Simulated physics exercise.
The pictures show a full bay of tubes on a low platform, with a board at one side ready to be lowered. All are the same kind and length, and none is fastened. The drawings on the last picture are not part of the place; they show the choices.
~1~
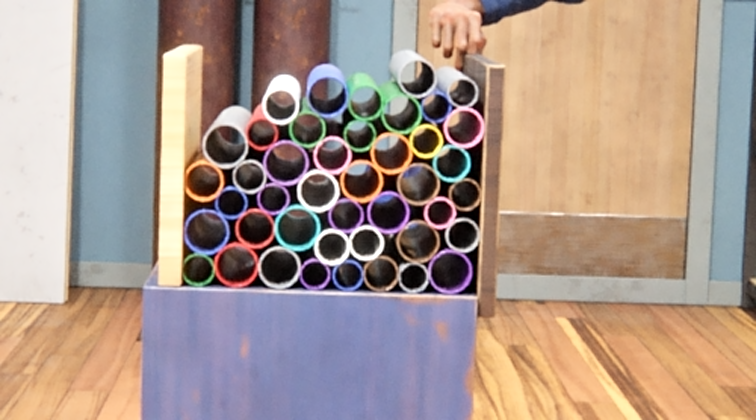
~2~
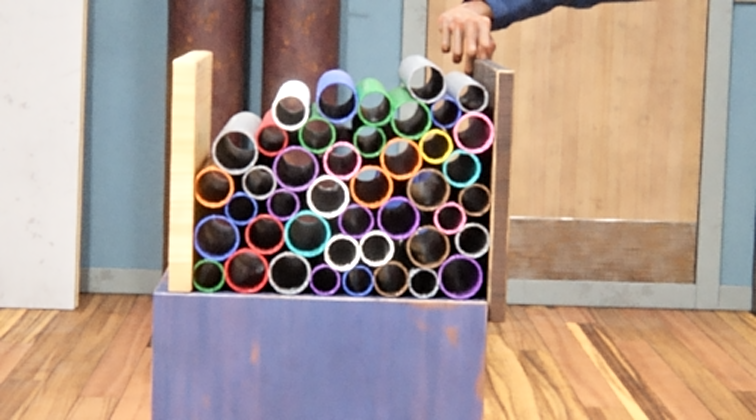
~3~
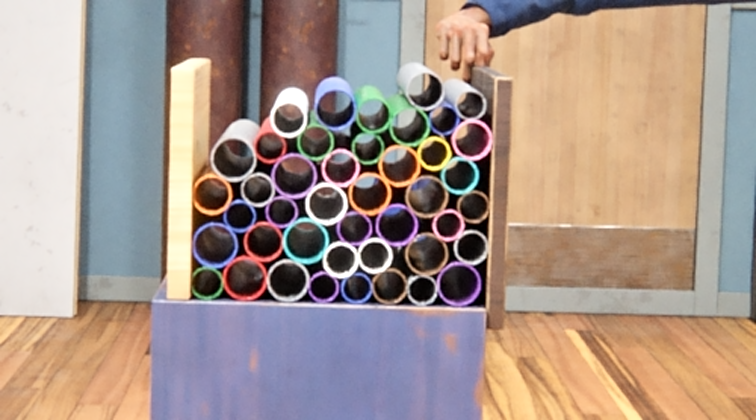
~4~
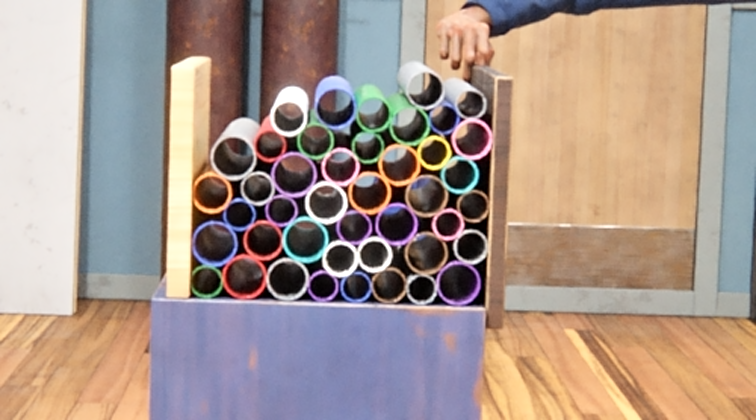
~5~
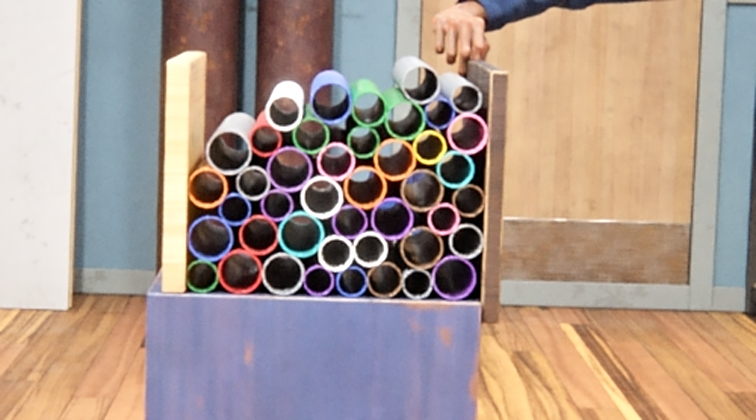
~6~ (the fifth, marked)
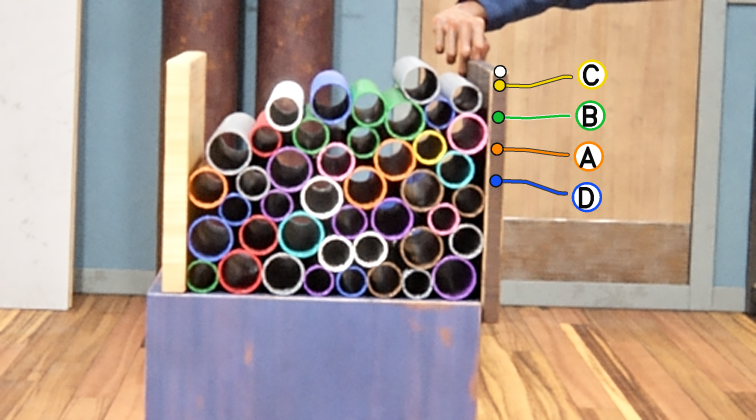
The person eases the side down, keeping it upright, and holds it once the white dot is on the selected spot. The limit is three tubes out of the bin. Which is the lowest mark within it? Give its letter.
The lowest mark that will do is A.
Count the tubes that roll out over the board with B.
With B, none.
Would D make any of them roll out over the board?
At D: Yes.
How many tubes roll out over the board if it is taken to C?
With C, none.
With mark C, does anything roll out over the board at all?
No.
On the marked copy, A at (497, 149); B at (498, 118); C at (499, 85); D at (496, 181); the white dot at (500, 72).
Taking A. A third of the way, top of the board (489, 114).
Two thirds of the way, top of the board (487, 148).
When it is over, top of the board (487, 148), one out over the board.
As for the rest, B none out over the board; C none out over the board; D four out over the board.
